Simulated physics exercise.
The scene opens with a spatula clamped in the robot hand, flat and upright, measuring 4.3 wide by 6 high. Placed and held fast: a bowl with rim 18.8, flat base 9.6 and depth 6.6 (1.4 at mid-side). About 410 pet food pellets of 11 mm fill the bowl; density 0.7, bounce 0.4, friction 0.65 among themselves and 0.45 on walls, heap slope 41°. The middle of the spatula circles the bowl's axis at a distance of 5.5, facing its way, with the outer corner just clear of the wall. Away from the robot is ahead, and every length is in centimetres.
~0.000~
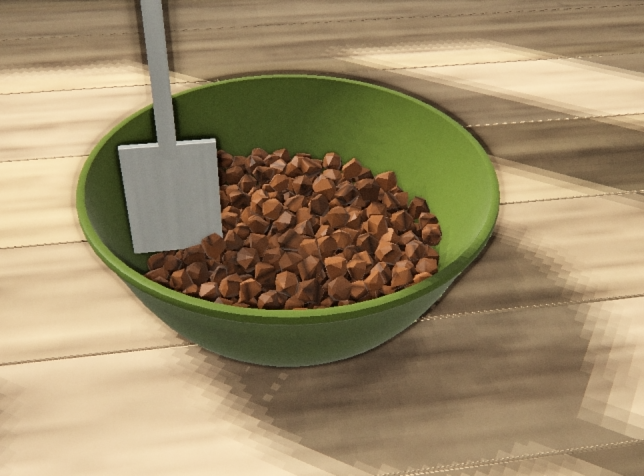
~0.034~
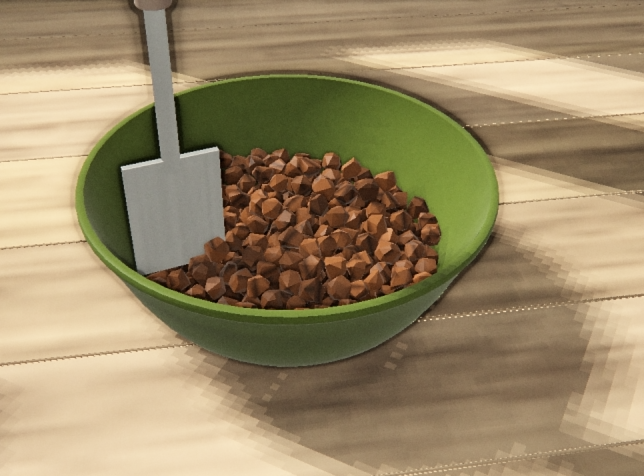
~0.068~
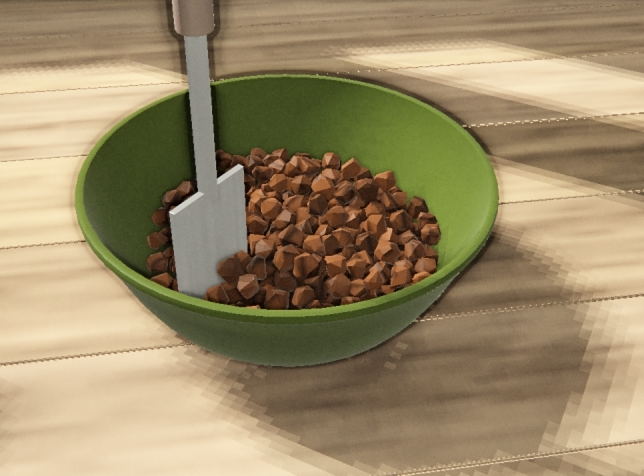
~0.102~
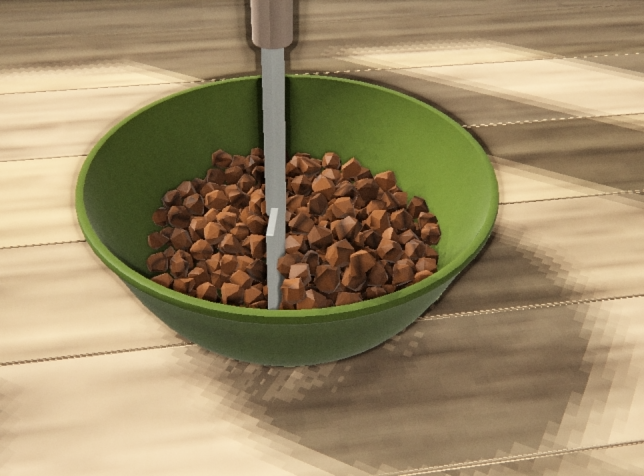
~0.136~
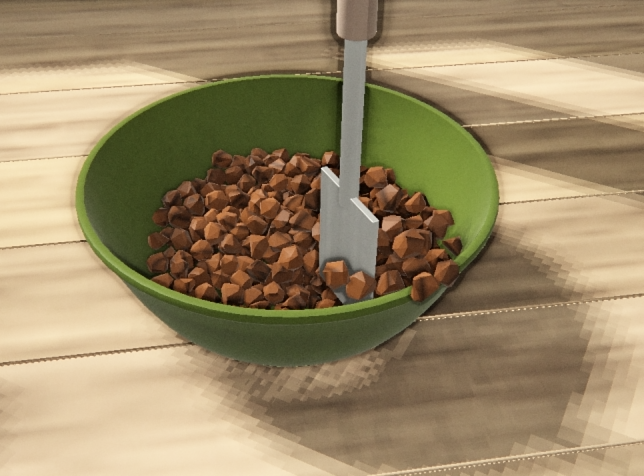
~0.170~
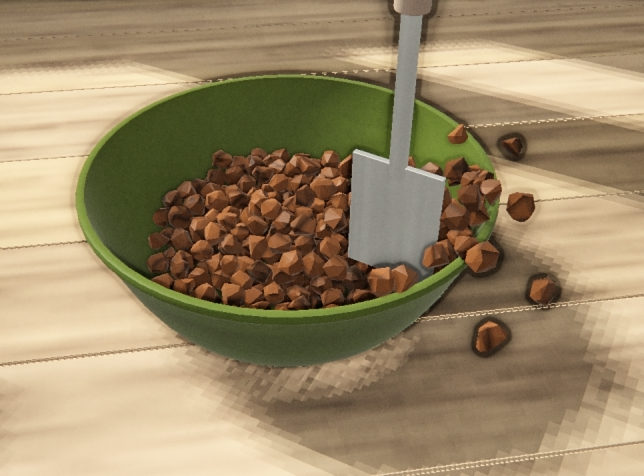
On a pale wooden floor, a flat spatula swept from left to right through brown chunks in a green bowl, turning as it went and pushing several over the right rim.
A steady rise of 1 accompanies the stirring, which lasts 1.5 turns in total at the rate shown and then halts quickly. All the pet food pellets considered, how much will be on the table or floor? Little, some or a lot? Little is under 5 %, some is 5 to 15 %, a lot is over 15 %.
A lot.
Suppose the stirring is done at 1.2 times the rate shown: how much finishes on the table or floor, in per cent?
Close to 25 in a hundred.
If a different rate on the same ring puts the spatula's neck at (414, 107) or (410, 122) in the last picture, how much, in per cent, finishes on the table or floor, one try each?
Well, about 30 percent the first time and about 25 percent the second.
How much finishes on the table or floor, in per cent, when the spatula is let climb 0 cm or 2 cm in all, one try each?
Roughly 35 percent, then roughly 15 percent.
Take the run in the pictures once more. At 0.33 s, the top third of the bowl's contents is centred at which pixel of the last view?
About (215, 178).
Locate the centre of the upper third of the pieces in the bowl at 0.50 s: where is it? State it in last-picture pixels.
I'd point to about (301, 264).
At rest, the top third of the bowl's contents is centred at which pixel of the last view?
In the final view it lies around (307, 235).
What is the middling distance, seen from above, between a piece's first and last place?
Roughly 1 cm.
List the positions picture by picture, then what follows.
In the first frame, spatula neck at (164, 114), 0° round; upper third of the load around (304, 227), from x 155 to 430, top at y 160; 414 in the bowl.
In the second frame, spatula neck at (167, 128), 14° round; upper third of the load around (300, 231), from x 160 to 430, top at y 160.
In the third frame, spatula neck at (205, 157), 45° round; upper third of the load around (300, 232), from x 160 to 430, top at y 160.
In the fourth frame, spatula neck at (275, 171), 77° round; upper third of the load around (321, 232), from x 160 to 430, top at y 160.
In the fifth frame, spatula neck at (350, 162), 109° round; upper third of the load around (362, 226), from x 160 to 455, top at y 160; 410 in the bowl, 4 in flight or on the tool.
In the sixth frame, spatula neck at (401, 134), 140° round; upper third of the load around (385, 206), from x 160 to 545, top at y 135; 407 in the bowl, 7 in flight or on the tool.
After 0.33 s, 293° round, highest piece 10 above the table; 364 in the bowl, 17 on the table or floor, 33 in flight or on the tool.
After 0.50 s, 85° round, highest piece 10 above the table; 337 in the bowl, 62 on the table or floor, 15 in flight or on the tool.
After 0.78 s, 180° round, highest piece 5 above the table; 328 in the bowl, 85 on the table or floor, 1 in flight or on the tool.
After 1.48 s, 180° round, highest piece 5 above the table; 328 in the bowl, 86 on the table or floor.
At rest, 328 in the bowl, 86 on the table or floor. That is 21 % on the table or floor.
